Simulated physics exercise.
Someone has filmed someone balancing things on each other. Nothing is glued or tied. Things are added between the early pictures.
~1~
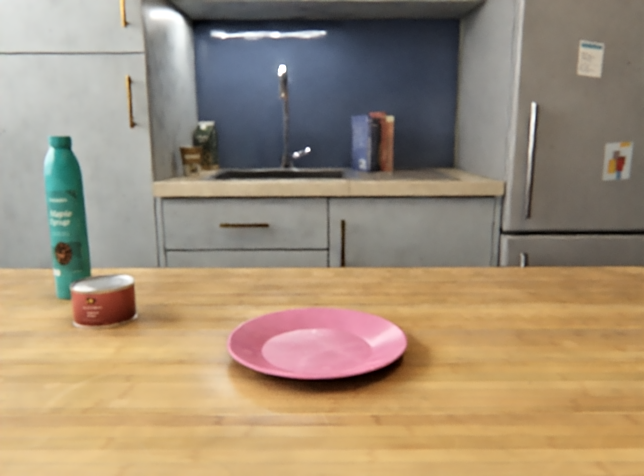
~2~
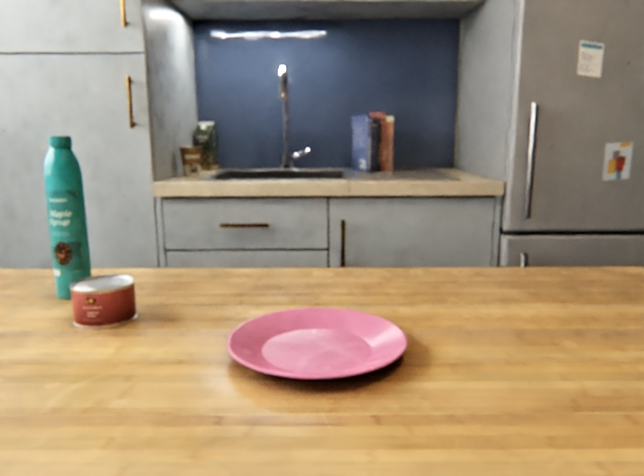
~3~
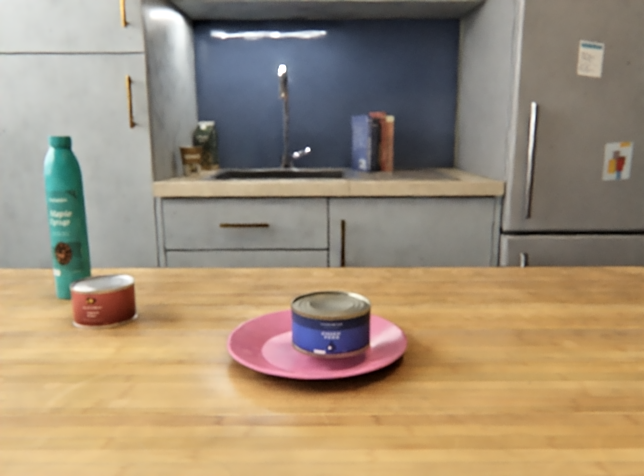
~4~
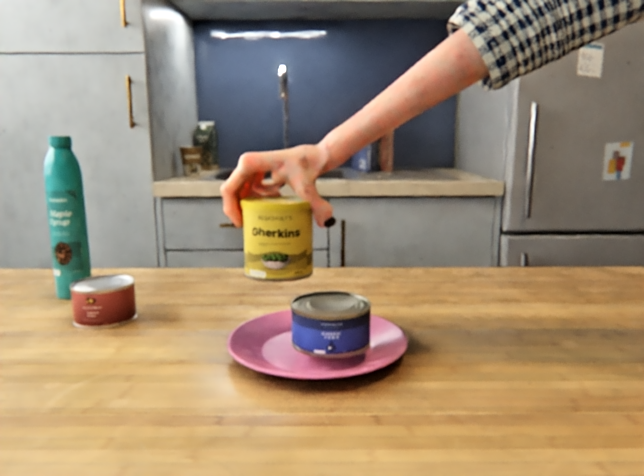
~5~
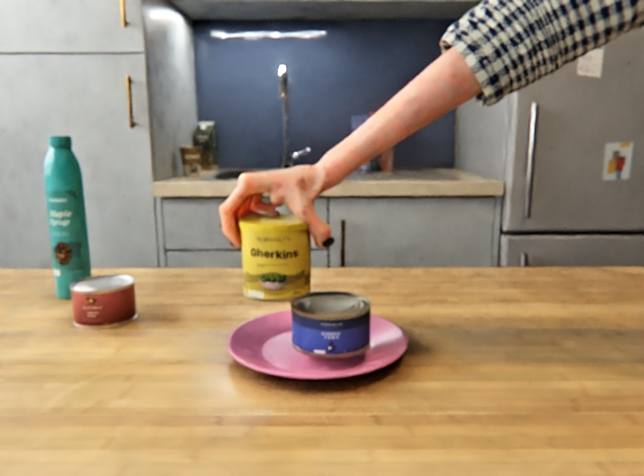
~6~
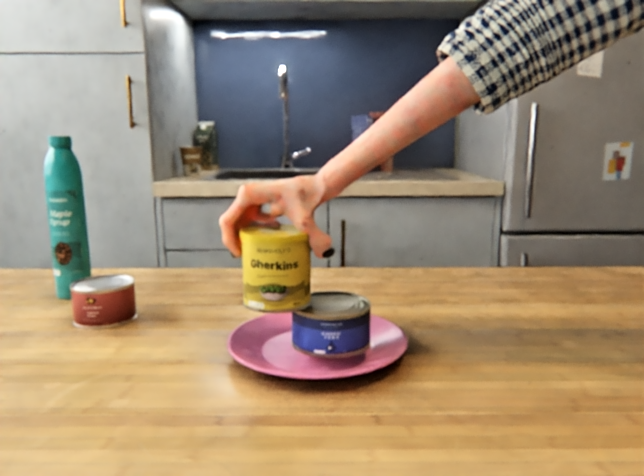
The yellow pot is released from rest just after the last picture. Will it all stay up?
Outcome: The pile loses its balance.
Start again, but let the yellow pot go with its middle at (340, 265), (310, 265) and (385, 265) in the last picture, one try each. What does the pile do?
First try: It stays up; second try: It holds; third try: It gives way.
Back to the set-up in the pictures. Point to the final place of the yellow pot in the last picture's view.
Near (145, 324).
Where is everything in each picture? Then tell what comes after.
In the first picture, the last thing is not in view yet; turquoise bottle (68, 218).
In the second picture, the last thing is not in view yet.
In the third picture, the last thing is not in view yet; turquoise bottle (68, 218).
In the fourth picture, on its way; yellow pot (279, 236); blue tub (331, 322).
In the fifth picture, on its way; yellow pot (277, 256); turquoise bottle (68, 218).
In the sixth picture, in place under the hand; yellow pot (277, 267); blue tub (331, 322).
Then, 0.30 s after the last picture, yellow pot now fallen.
Then, 0.40 s after the last picture, things are still on the move.
Then, 0.50 s after the last picture, as before.
At rest, fallen, yellow pot; the other 4 in place. Seen from the same camera at the end, yellow pot near (144, 325). The pile comes apart.
